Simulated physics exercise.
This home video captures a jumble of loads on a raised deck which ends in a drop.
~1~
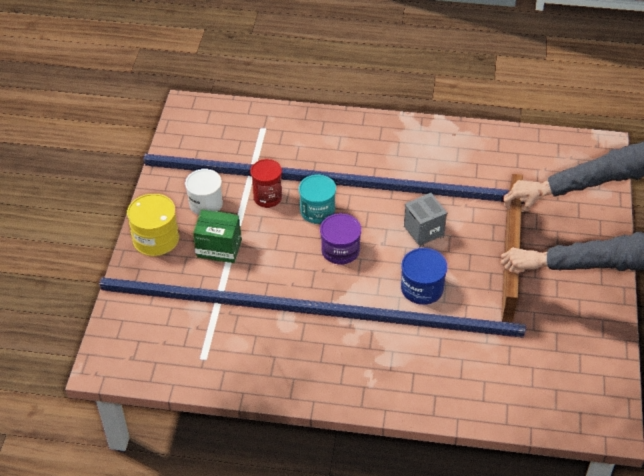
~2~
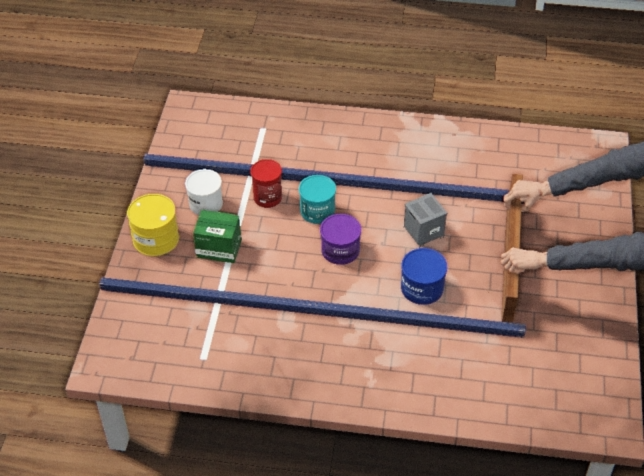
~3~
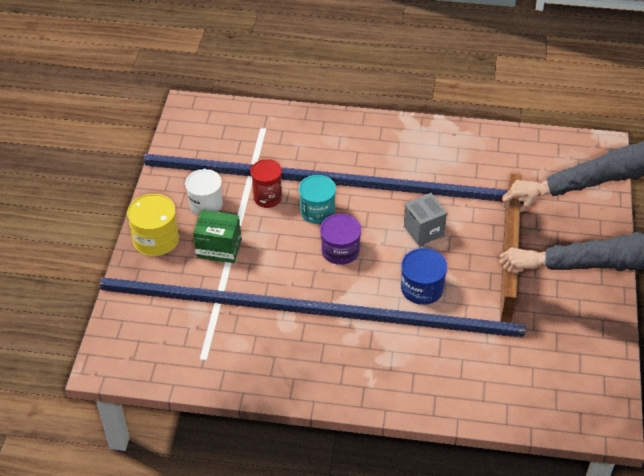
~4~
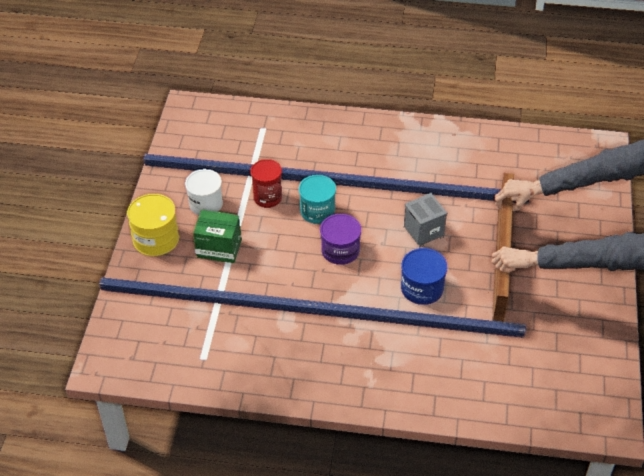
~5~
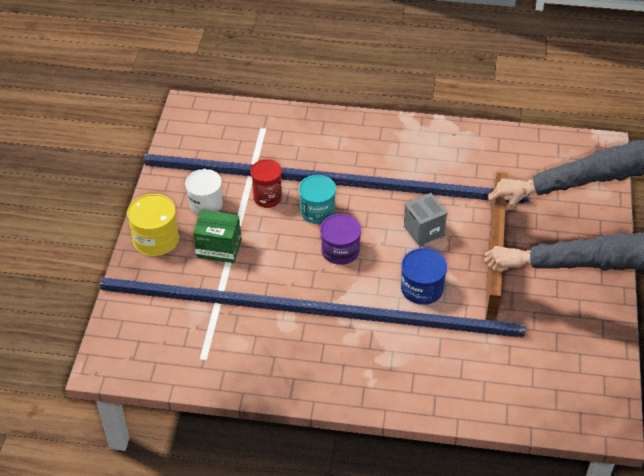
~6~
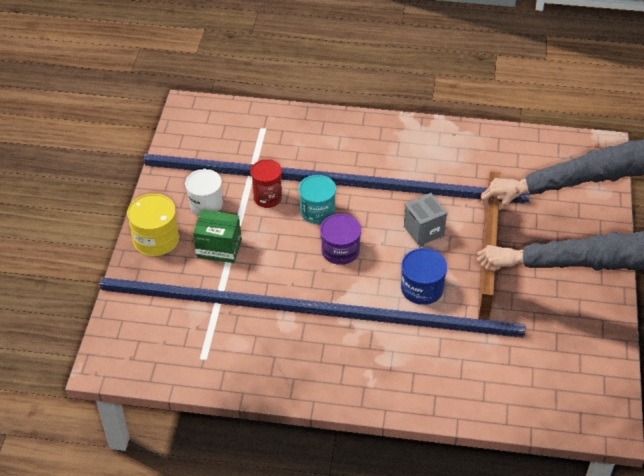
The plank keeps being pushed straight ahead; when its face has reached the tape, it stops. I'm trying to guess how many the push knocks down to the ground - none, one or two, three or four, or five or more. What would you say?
I would say none.
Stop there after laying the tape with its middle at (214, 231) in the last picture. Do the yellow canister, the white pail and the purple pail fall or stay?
Per object: Yellow canister goes, white pail stays, purple pail stays.
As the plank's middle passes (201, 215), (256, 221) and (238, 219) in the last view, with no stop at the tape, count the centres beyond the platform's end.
In order, that gives 2, then 0, then 0.
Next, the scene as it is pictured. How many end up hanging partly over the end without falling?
The count is 1.
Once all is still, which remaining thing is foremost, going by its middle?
Yellow canister, foremost.
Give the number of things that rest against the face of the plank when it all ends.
Total: 3.
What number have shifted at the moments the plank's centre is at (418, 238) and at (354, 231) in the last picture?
The first number is 2, the next one 4.
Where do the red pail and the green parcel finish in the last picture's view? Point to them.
Roughly (183, 167); the other one roughly (172, 231).
Soon after, none off yet; yellow canister at rest near (154, 225); white pail at rest near (205, 193); green parcel at rest near (218, 237).
In the end, the number that fall off is zero.
